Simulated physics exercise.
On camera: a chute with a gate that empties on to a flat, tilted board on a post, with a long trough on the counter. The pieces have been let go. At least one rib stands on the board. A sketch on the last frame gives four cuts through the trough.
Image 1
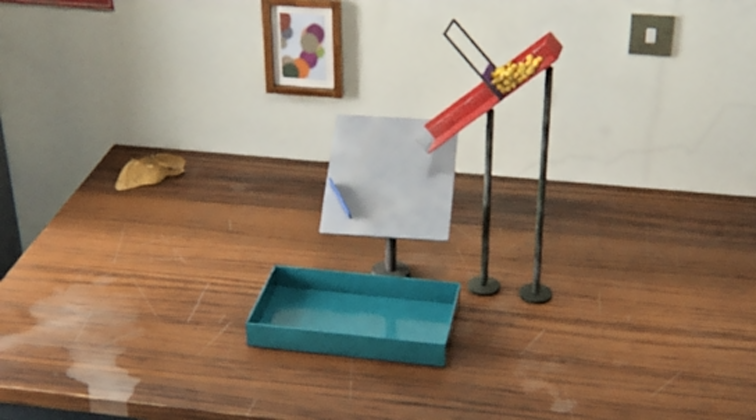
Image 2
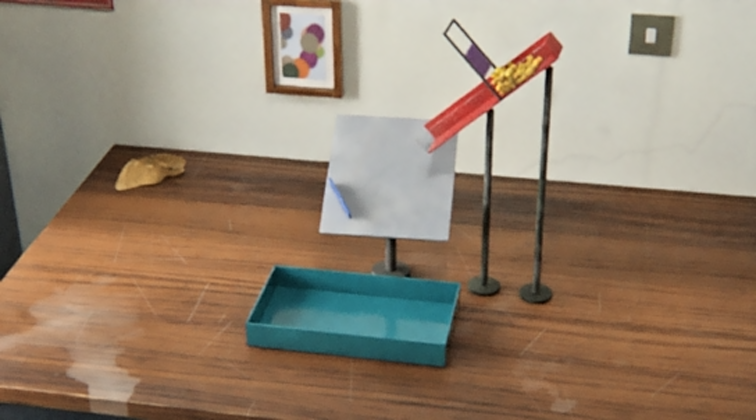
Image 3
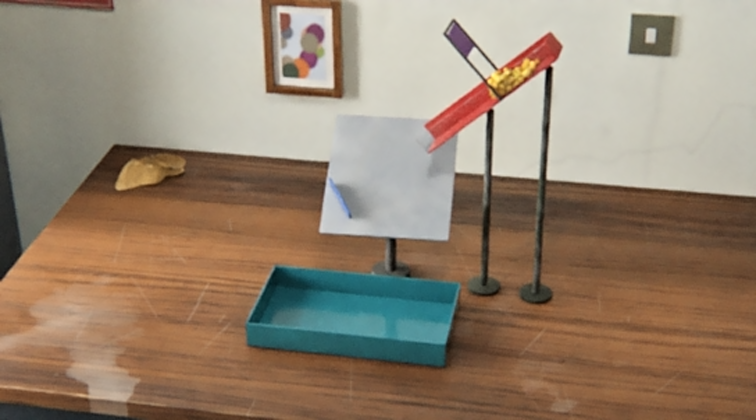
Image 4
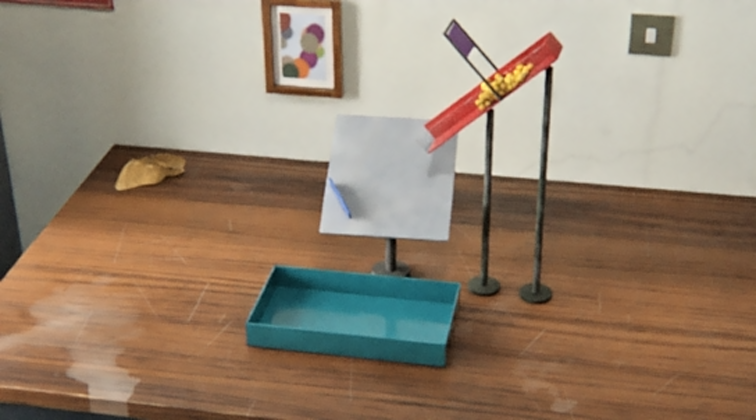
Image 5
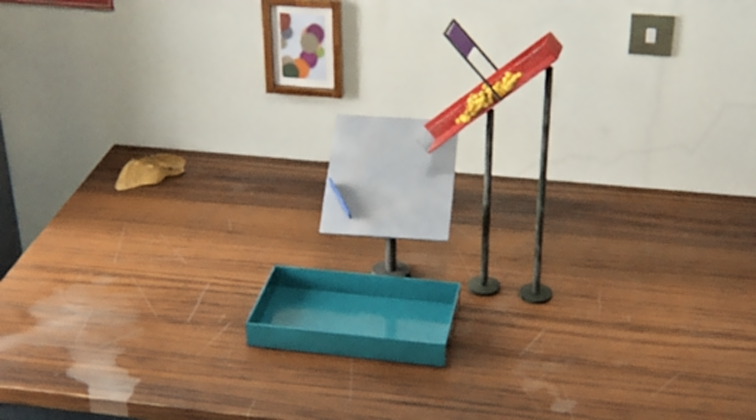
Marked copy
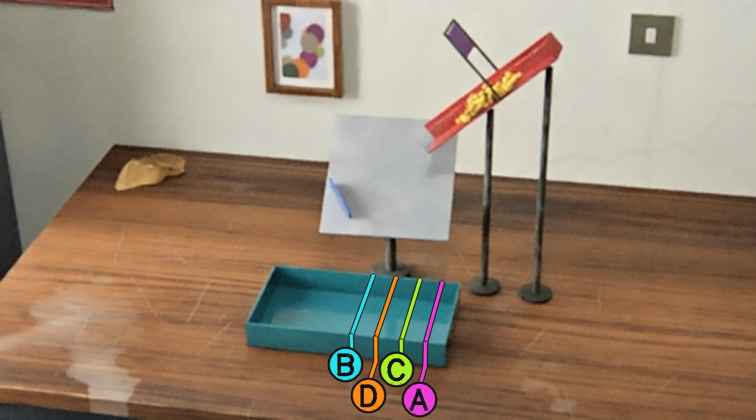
At the start, small yellow pieces sit behind a closed gate in a red sloping chute, above a tilted grey board with a blue rib and a teal trough. The gate slides upward, and then the pieces slide down to the left along the chute, spreading out a little.
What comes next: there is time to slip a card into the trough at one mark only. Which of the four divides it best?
Use line B.
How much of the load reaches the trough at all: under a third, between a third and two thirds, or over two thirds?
It is over two thirds.
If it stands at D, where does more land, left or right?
More lands on the left.
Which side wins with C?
The left side.
On the marked copy, line A crosses the front rim at (425, 342); line B crosses the front rim at (351, 334); line C crosses the front rim at (401, 339); line D crosses the front rim at (375, 337).
Choosing A, of what is caught, all on the left of the divider, none on the right.
Choosing B, of what is caught, about two thirds on the left of the divider, about a third on the right.
Choosing C, of what is caught, nearly all on the left of the divider, a stray few on the right.
Choosing D, of what is caught, nearly all on the left of the divider, a small part on the right.
